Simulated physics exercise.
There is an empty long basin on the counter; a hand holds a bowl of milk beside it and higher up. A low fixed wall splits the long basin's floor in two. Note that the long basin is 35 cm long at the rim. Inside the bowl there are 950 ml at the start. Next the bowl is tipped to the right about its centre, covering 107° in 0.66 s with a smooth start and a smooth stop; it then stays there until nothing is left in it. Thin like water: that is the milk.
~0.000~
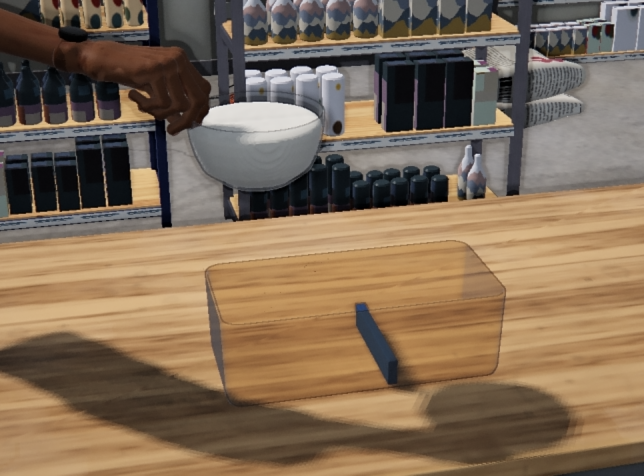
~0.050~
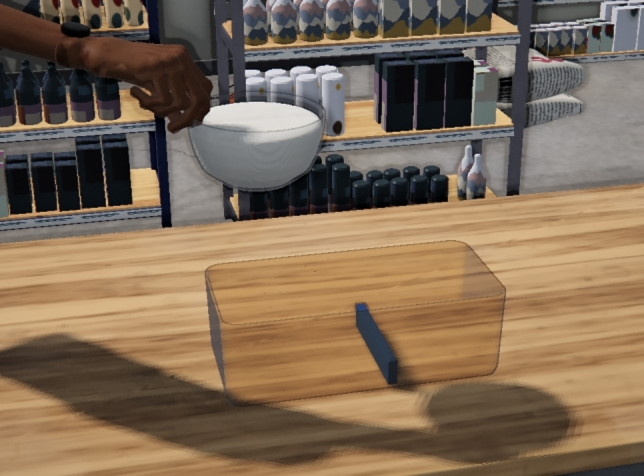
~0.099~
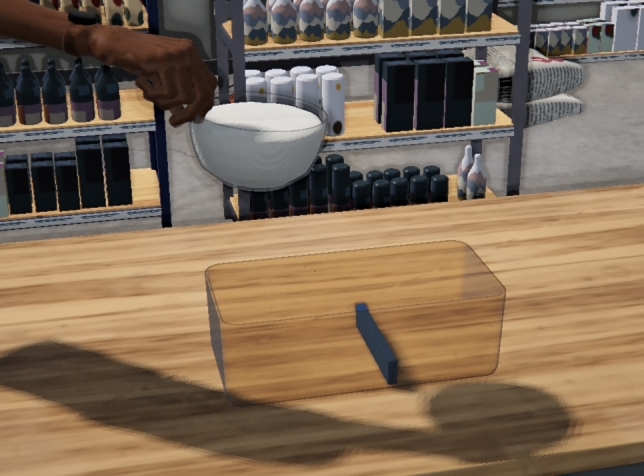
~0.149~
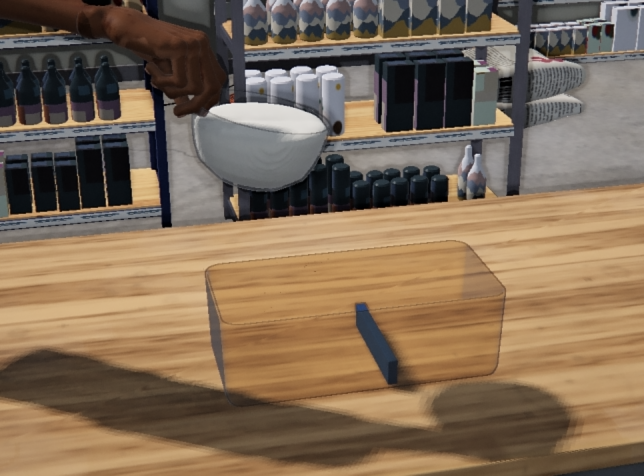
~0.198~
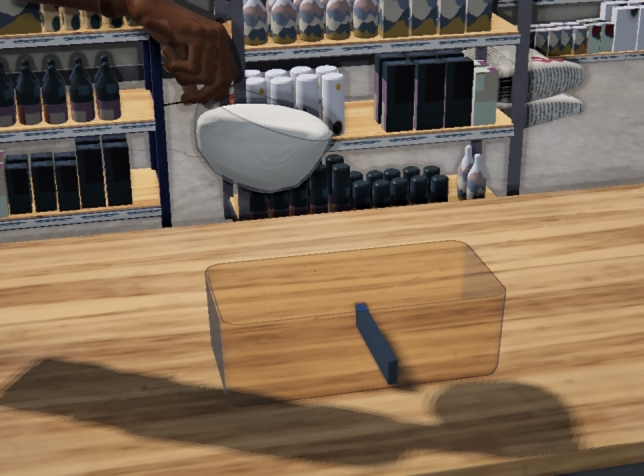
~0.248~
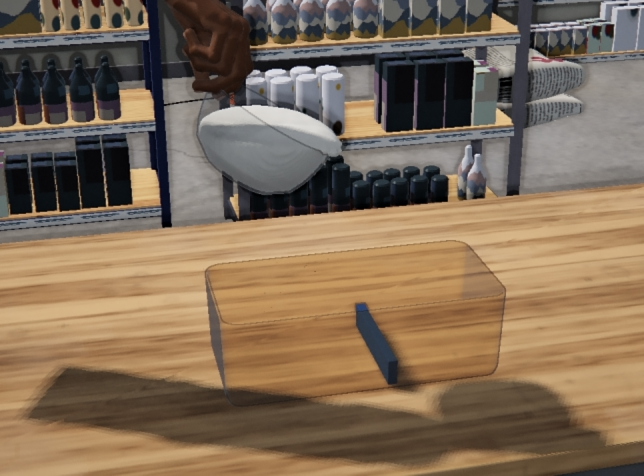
A hand tilts a white bowl rightward above a wooden counter holding a clear basin.
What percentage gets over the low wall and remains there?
45 %.
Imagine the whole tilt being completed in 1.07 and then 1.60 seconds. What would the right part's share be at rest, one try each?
Some 60 and 60 per cent, in that order.
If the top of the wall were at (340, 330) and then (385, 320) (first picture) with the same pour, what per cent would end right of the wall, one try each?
Some 80 in a hundred, then some 35 in a hundred.
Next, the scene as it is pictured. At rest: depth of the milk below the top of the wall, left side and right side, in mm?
About 18 mm on the left, about 14 mm on the right.
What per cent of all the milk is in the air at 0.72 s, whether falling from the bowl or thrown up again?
Near 10 percent.
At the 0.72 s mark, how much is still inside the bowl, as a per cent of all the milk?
1 per cent or so.
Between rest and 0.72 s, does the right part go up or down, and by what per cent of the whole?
The amount sinks by around 2.
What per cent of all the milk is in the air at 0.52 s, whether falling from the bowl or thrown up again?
Near 52 per cent at that time.
By 0.52 s the tilt is 96° and 19 per cent is still to pour, 4 is left of the wall and 25 right of it.
By 0.72 s the tilt is 107° and 1 per cent is still to pour, 42 is left of the wall and 46 right of it.
By 0.93 s the tilt is 107° and 0 per cent is still to pour, 49 is left of the wall and 46 right of it.
By 1.16 s the tilt is 107° and 0 per cent is still to pour, 51 is left of the wall and 45 right of it.
At rest 51 per cent lies left of the wall, 45 right of it and 4 outside.
